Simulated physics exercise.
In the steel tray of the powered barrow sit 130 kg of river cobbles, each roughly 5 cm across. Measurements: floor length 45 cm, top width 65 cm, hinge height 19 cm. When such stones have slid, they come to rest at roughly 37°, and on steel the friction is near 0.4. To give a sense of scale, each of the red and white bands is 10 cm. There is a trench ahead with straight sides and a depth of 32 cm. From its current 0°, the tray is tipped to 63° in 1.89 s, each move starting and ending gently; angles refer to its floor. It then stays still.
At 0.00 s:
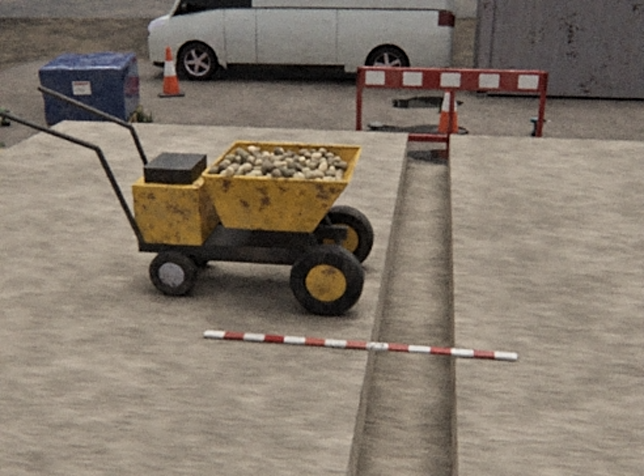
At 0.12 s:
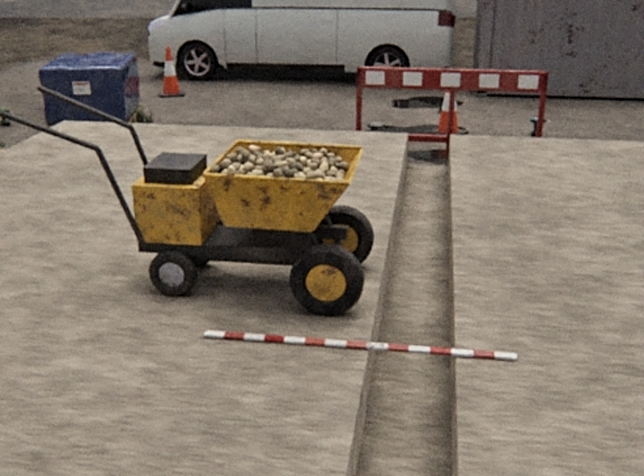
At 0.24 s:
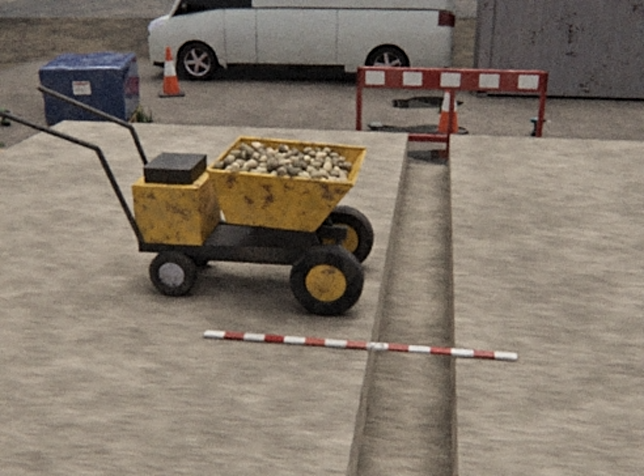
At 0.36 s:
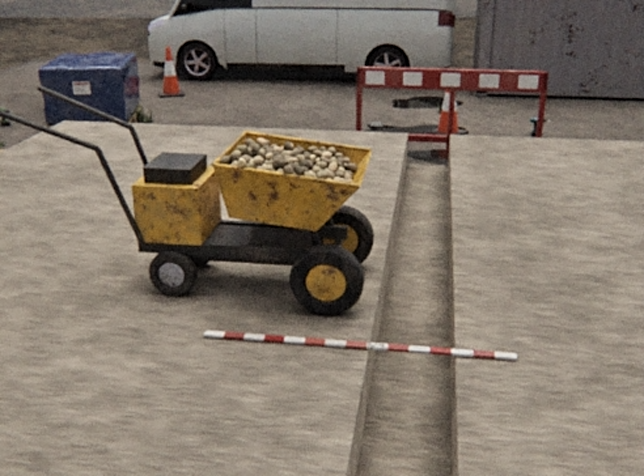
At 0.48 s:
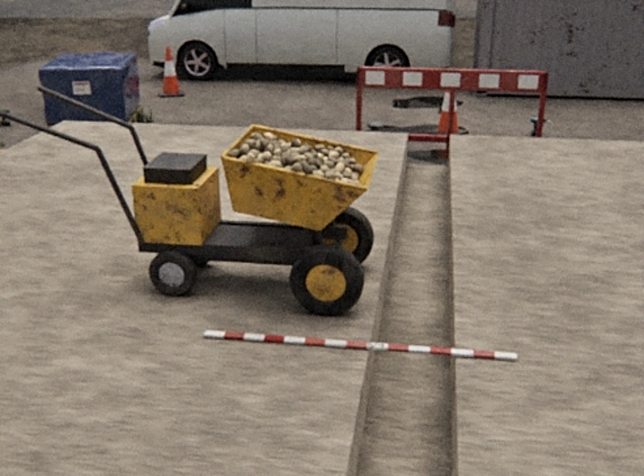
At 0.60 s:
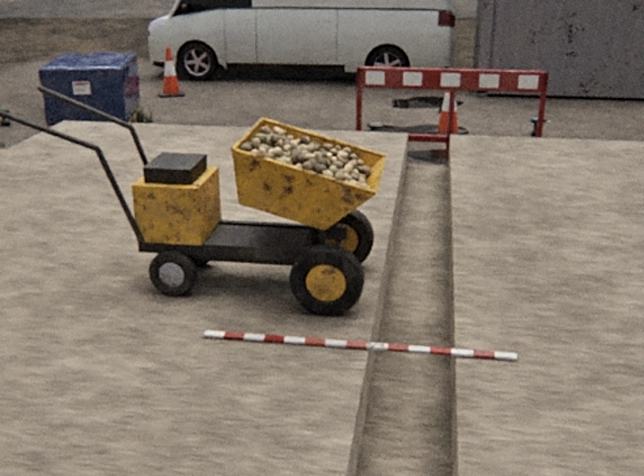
At the start, a yellow powered barrow with a level tray full of river cobbles stands left of a straight trench, behind a red and white striped pole on the ground. The tray slowly tilts forward to the right, its rear rising, while the barrow's wheels stay still.
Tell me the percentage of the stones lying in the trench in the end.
Close to 39 %.
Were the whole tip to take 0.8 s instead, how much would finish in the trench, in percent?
About 25 percent, I'd say.
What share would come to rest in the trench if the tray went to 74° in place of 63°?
Expect roughly 45 per cent.
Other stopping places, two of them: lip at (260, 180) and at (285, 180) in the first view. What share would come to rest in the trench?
Close to 60 percent in the first case, 75 percent in the second.
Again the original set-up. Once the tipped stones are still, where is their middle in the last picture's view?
Their middle ends up near (450, 294).
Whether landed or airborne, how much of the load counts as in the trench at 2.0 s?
By that moment, roughly 10 per cent of the load.
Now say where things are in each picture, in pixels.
The first frame shows lip at (348, 183), floor tilted 0°, highest stones at (272, 159).
The second frame shows lip at (349, 183), floor tilted 1°, highest stones at (267, 157); the stones move at 0.1 m/s on average.
The third frame shows lip at (353, 184), floor tilted 3°, highest stones at (265, 155); the stones move at 0.2 m/s on average.
The fourth frame shows lip at (359, 186), floor tilted 6°, highest stones at (265, 150); the stones move at 0.3 m/s on average.
In the fifth frame, the tray is at 10°, its lip at (367, 189); the top of the load is at (266, 144); the stones move at 0.3 m/s on average.
In the sixth frame, the tray is at 15°, its lip at (376, 193); the top of the load is at (271, 138); the stones move at 0.4 m/s on average.
After 1.4 s the floor is at 53°; 99 % in the tray, 1 % in the trench; the foremost stones are at (427, 216).
After 2.0 s the floor is at 63°; 72 % in the tray, 9 % in the trench, 19 % past the trench; the foremost stones are at (538, 306).
After 2.3 s the floor is at 63°; 54 % in the tray, 13 % in the trench, 33 % past the trench; the foremost stones are at (584, 305).
After 4.3 s the floor is at 63°; 26 % in the tray, 39 % in the trench, 35 % past the trench; the foremost stones are at (600, 303).
